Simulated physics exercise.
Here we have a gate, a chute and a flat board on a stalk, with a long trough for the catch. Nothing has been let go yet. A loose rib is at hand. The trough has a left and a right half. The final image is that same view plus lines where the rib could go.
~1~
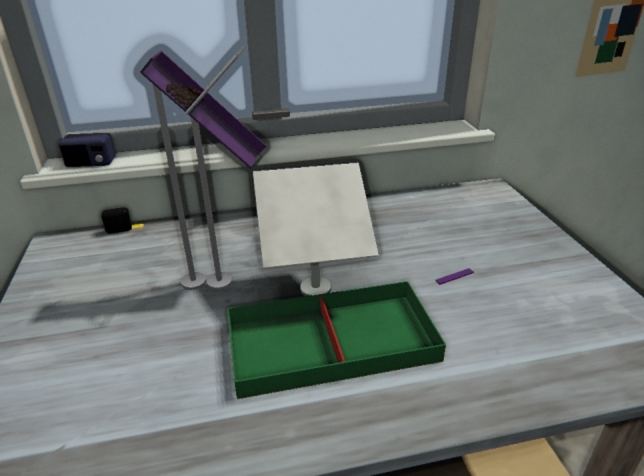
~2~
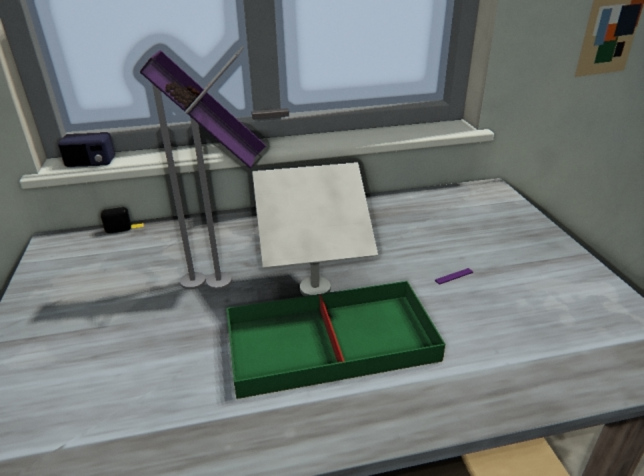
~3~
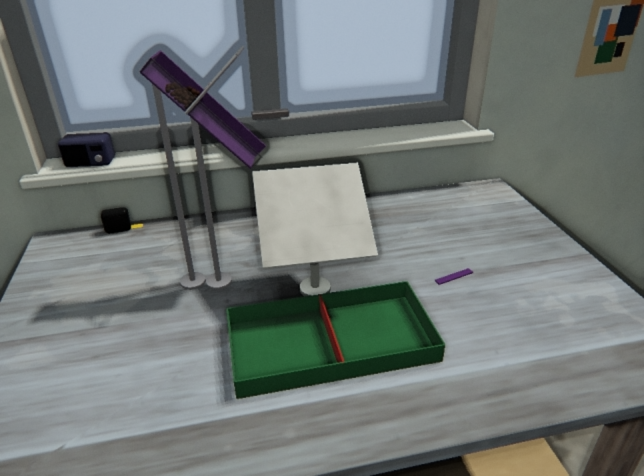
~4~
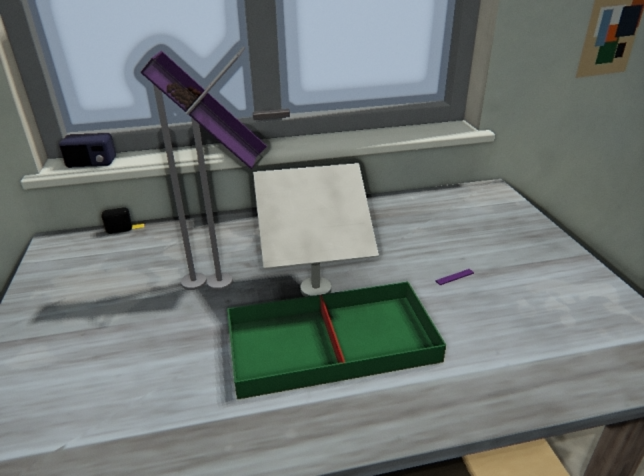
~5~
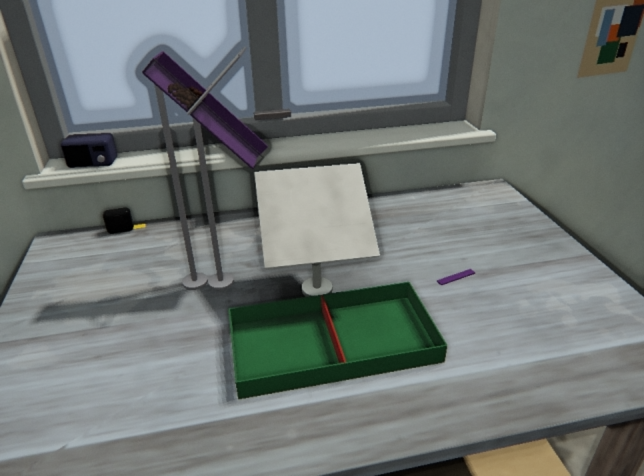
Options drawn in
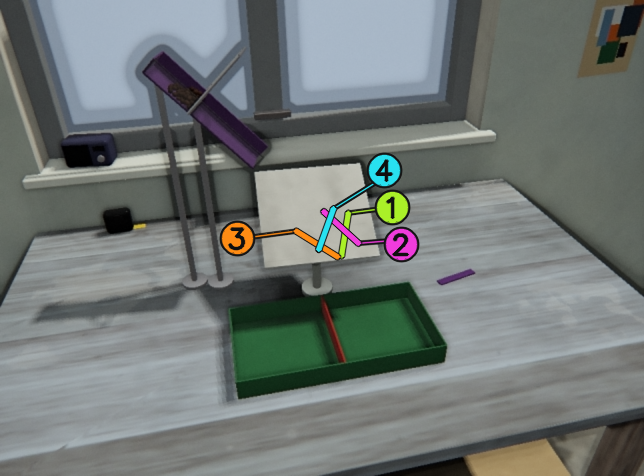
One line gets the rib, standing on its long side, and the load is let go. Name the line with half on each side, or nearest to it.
1 beats the others.
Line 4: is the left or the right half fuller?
More lands on the left.
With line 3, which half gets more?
The right half.
On the marked copy, line 1 from (348, 213) to (341, 255); line 2 from (323, 211) to (358, 243); line 3 from (296, 231) to (337, 256); line 4 from (333, 208) to (318, 249).
Choosing 1, of what is caught, close to half in the left half, close to half in the right.
Choosing 2, of what is caught, close to a quarter in the left half, the bulk in the right.
Choosing 3, of what is caught, close to a quarter in the left half, the bulk in the right.
Choosing 4, of what is caught, all but a few in the left half, a small share in the right.
